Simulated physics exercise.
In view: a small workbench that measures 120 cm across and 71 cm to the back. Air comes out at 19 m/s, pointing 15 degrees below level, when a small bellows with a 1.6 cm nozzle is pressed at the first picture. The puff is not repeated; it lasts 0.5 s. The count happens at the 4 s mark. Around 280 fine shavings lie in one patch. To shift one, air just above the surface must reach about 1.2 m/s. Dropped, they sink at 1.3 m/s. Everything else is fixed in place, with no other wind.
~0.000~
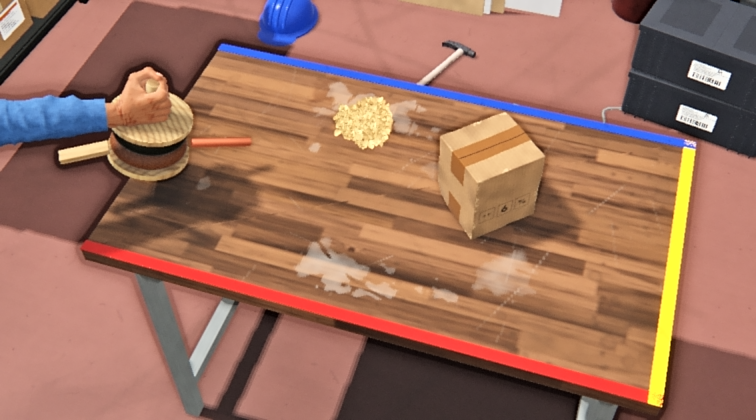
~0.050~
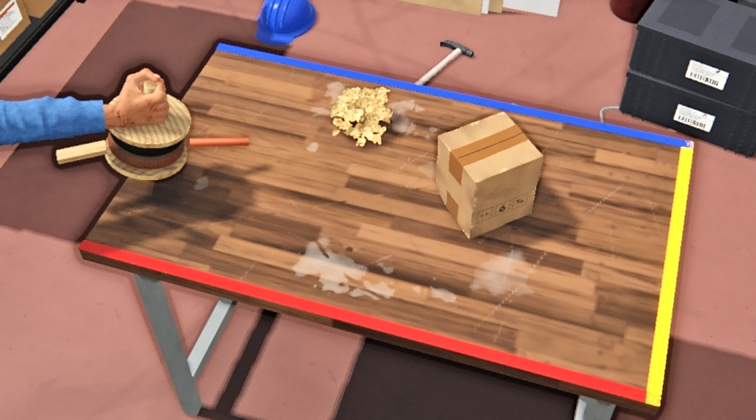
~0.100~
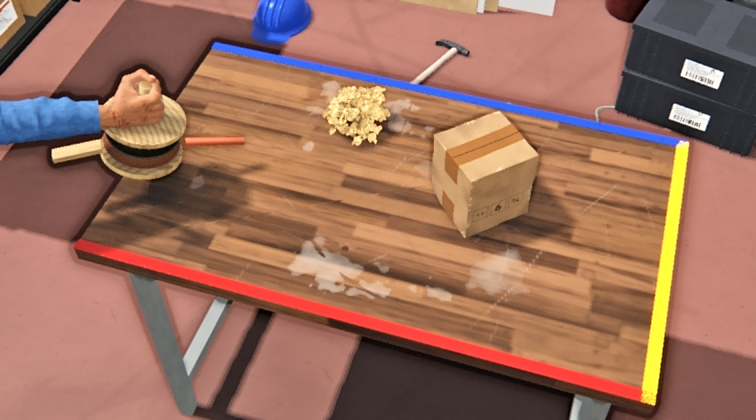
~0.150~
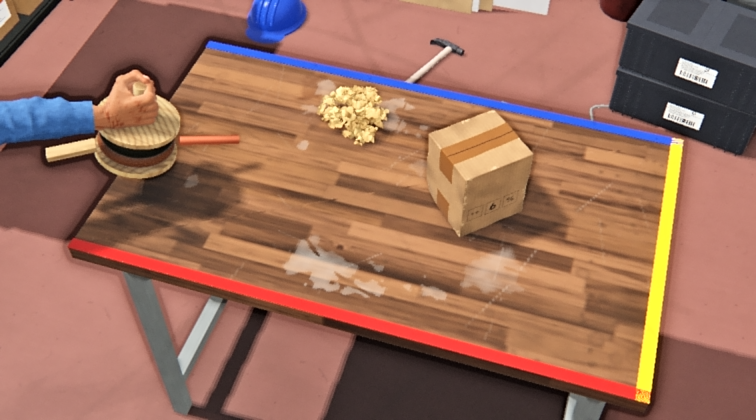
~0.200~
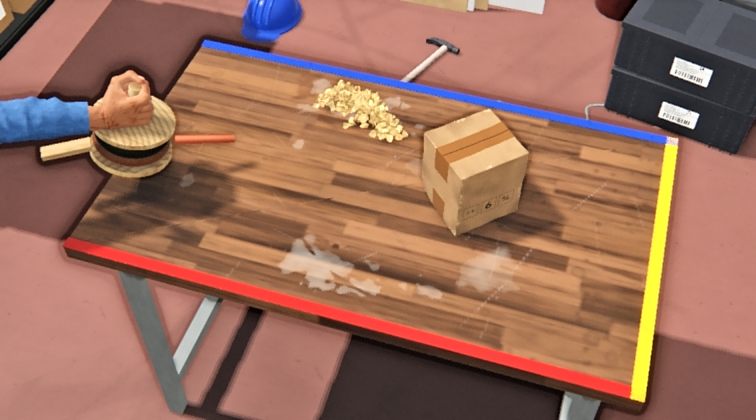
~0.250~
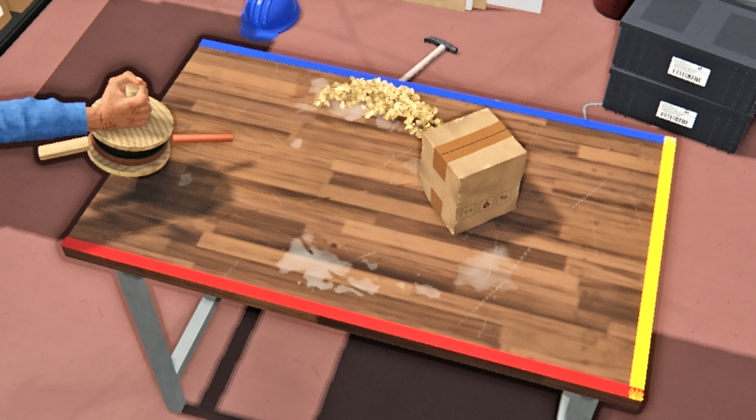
At the start, a hand presses down on a small bellows at the left of a wooden workbench, where a patch of pale shavings lies beside a cardboard box. The shavings barely change at first, then they spread rightward along the blue edge, stretching into a band that reaches the box.
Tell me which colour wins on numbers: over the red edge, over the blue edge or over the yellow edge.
The blue edge wins.
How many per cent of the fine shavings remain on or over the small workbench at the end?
Roughly 2 %.
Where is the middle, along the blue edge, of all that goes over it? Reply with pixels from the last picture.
Roughly at pixel (422, 86).
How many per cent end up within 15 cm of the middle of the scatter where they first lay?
Around 1 in a hundred.
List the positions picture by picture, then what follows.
The middle of the fine shavings is near (363, 122), none has stirred yet and the mouth of the small bellows is at (250, 142), in the first frame.
The middle of the fine shavings is near (361, 106), none has stirred yet, the red edge is centred on (348, 322), the yellow edge is centred on (679, 259) and the blue edge is centred on (443, 90), in the second frame.
The middle of the fine shavings is near (361, 113), none has stirred yet and the top of a box is at (486, 144), in the third frame.
The middle of the fine shavings is near (357, 111), the farthest in sight from the small bellows is at (379, 102) and about 10 % have left their places, in the fourth frame.
The middle of the fine shavings is near (366, 112), the farthest in sight from the small bellows is at (405, 136) and about 70 % have left their places, in the fifth frame.
The middle of the fine shavings is near (381, 103), the farthest in sight from the small bellows is at (435, 112) and about 95 % have left their places, in the sixth frame.
After 0.8 s, 2 % are still on the top, 0 % are over the red edge, 0 % over the yellow edge and 97 % over the blue edge.
After 1.3 s, 2 % are still on the top, 0 % are over the red edge, 0 % over the yellow edge and 98 % over the blue edge.
After 2.2 s, 2 % are still on the top, 0 % are over the red edge, 0 % over the yellow edge and 98 % over the blue edge.
After 4.0 s, at the end, 0 % are over the red edge, 0 % over the yellow edge and 98 % over the blue edge.
